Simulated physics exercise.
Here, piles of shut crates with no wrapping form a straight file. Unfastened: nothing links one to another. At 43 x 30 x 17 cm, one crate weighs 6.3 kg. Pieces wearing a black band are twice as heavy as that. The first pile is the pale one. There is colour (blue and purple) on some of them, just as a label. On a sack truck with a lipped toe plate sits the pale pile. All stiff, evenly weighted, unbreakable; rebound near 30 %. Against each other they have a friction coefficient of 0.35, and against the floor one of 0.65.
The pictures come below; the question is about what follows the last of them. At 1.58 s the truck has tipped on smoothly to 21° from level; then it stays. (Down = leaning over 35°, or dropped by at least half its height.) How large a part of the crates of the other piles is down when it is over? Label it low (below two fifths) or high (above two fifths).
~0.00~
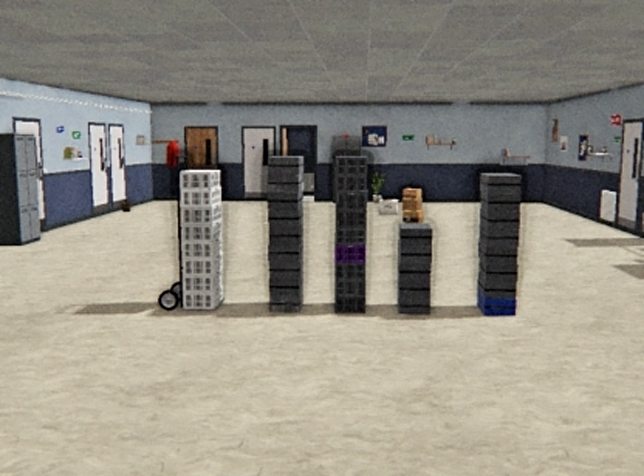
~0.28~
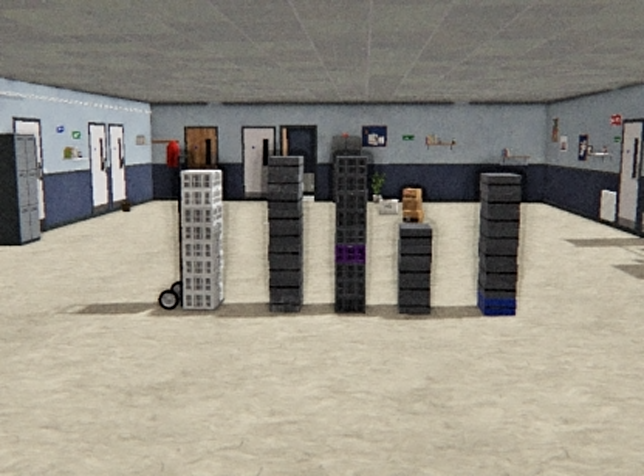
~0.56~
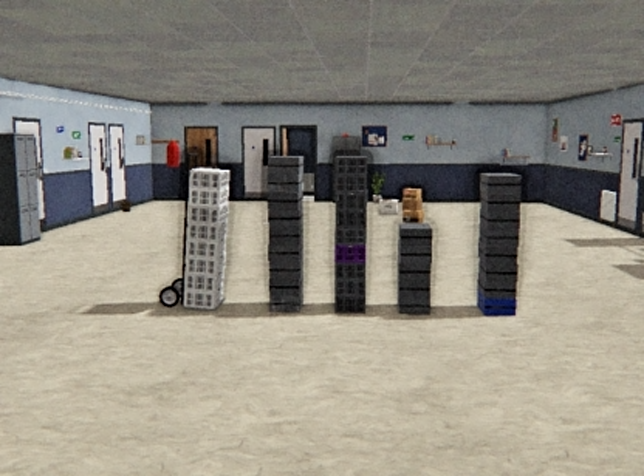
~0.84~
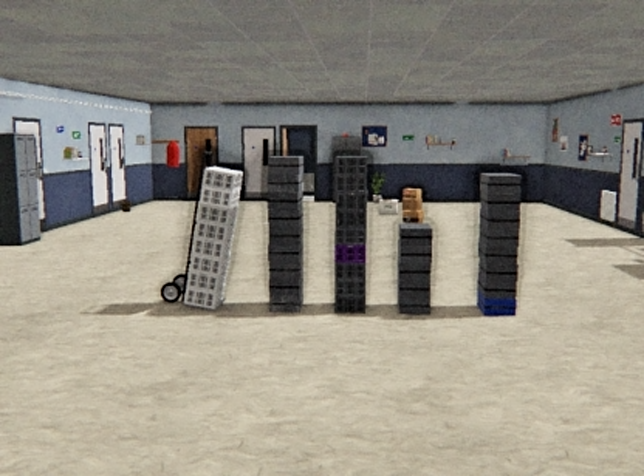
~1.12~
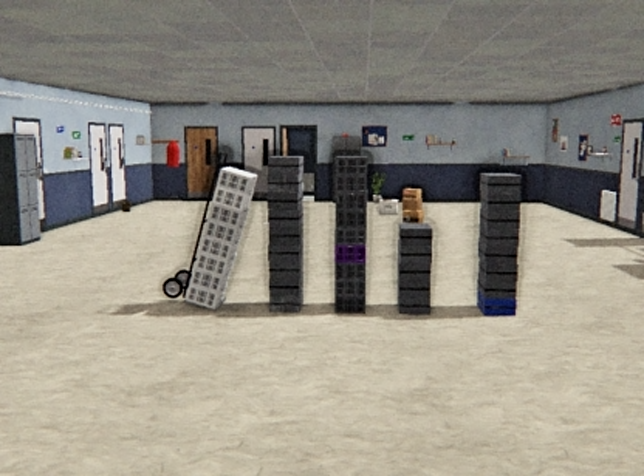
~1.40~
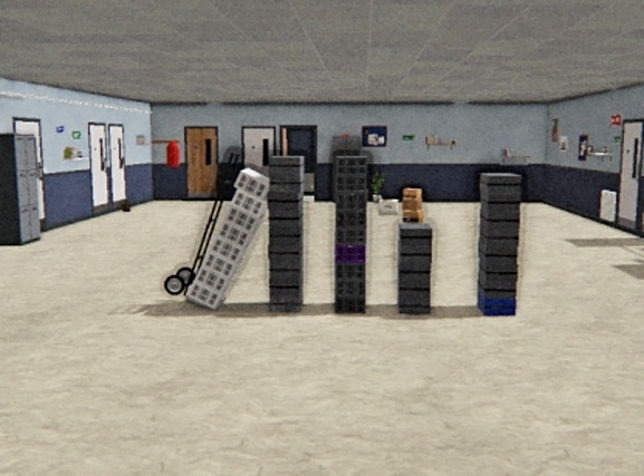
Low.
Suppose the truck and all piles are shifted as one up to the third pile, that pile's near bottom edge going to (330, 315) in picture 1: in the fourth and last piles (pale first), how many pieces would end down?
That would give fourth 0, last 0.
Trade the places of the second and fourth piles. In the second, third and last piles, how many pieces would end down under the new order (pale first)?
Count of fallen pieces - second: 0; third: 0; last: 0.
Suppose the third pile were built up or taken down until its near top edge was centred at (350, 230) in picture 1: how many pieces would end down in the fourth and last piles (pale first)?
Down by pile: Fourth 0, last 0.
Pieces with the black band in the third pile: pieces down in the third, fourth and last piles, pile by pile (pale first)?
Third: 0; fourth: 0; last: 0.
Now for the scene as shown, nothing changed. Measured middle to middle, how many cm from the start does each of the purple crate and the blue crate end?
Result: Purple at 0 cm, blue at 0 cm.
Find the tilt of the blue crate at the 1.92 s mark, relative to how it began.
Angle from initial pose, roughly 0 deg - estimate.
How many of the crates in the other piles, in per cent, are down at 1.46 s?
0 per cent at that moment.
By 1.46 s, 0 of the pale pile down; none of the 31 other crates down, 2 disturbed.
By 1.58 s, 0 of the pale pile down; none of the 31 other crates down, 3 disturbed.
When it is over (2.6 s), 0 of the pale pile down; none of the 31 other crates down, 3 disturbed; blue crate unmoved; purple crate unmoved. That is 0 per cent. In pixels of the last frame, middles, blue crate near (496, 302), purple crate near (351, 250).
